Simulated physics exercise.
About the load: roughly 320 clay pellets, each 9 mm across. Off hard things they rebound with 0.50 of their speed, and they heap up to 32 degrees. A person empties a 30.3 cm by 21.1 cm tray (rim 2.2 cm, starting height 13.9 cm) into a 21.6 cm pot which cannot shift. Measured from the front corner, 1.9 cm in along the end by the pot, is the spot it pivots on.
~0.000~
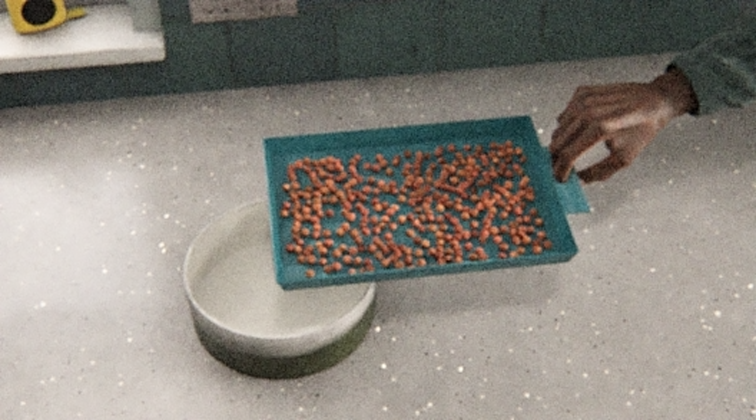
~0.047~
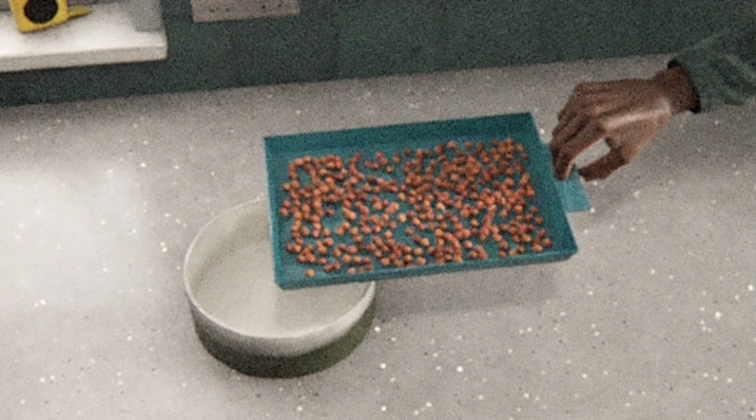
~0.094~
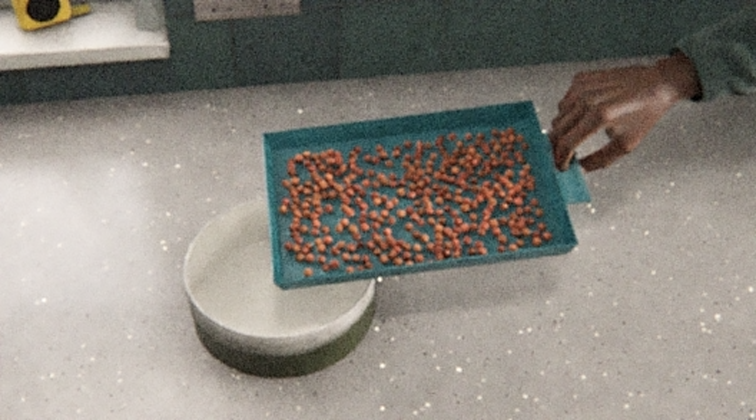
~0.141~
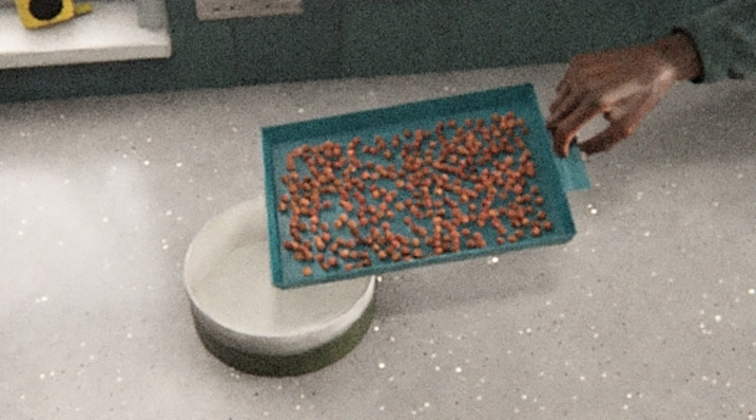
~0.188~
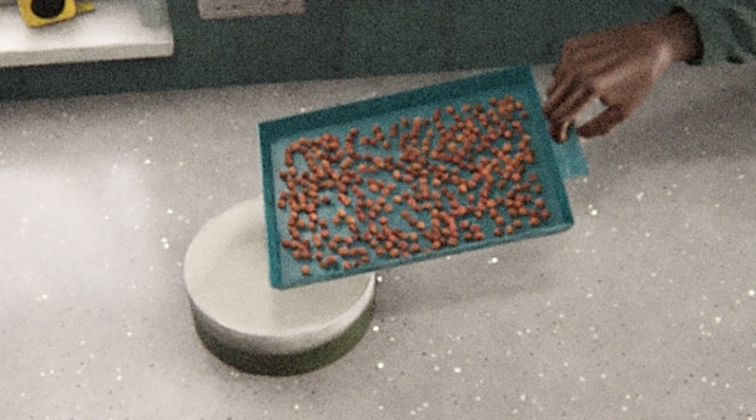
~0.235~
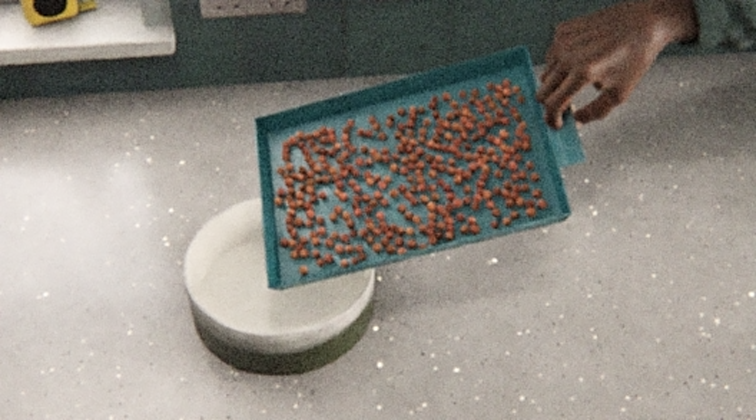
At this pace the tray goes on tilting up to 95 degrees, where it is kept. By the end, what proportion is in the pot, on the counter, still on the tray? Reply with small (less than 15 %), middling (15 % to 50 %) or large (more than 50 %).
Pot - small, counter - large, tray - small.
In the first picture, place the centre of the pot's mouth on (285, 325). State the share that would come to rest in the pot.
It would come to around 100 percent.
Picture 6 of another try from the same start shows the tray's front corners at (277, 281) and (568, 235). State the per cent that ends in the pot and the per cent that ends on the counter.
Pot 0; counter 100.
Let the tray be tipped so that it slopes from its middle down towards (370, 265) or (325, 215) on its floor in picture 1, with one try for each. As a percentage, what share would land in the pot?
That would be close to 0 per cent, then close to 75 per cent.
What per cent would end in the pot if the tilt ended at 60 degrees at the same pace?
That would be around 5 percent.
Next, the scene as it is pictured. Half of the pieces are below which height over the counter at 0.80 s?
About 16 centimetres.
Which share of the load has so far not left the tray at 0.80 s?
About 65% of the load.
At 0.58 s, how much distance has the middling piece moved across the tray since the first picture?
By then it sits near 8 cm from where it began.
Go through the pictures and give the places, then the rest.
The first frame shows tray tilt 0 degrees, front corners at (283, 276) and (570, 247); middle of the pieces at (412, 203); pot at (280, 264).
The second frame shows tray tilt 1 degrees, front corners at (282, 276) and (570, 246); middle of the pieces at (411, 201).
The third frame shows tray tilt 4 degrees, front corners at (281, 276) and (569, 239), lowest corner left front; middle of the pieces at (411, 195).
The fourth frame shows tray tilt 9 degrees, front corners at (279, 278) and (568, 229), lowest corner left front; middle of the pieces at (410, 187).
The fifth frame shows tray tilt 14 degrees, front corners at (277, 279) and (566, 219), lowest corner left front; middle of the pieces at (408, 178).
The sixth frame shows tray tilt 19 degrees, front corners at (275, 280) and (562, 209), lowest corner left front; middle of the pieces at (404, 171); pot at (280, 261). The tray's pace is about 110 degrees a second.
Then, at 0.58 s, tilt 57 degrees; the tray holds 100 %, the pot 0 %.
After 0.80 s, tilt 80 degrees; the tray holds 65 %, the pot 0 %.
After 1.14 s, tilt 95 degrees; the tray holds 0 %, the pot 5 %.
By 1.8 s all is still; pot 5 %, counter 95 %, tray 0 %.
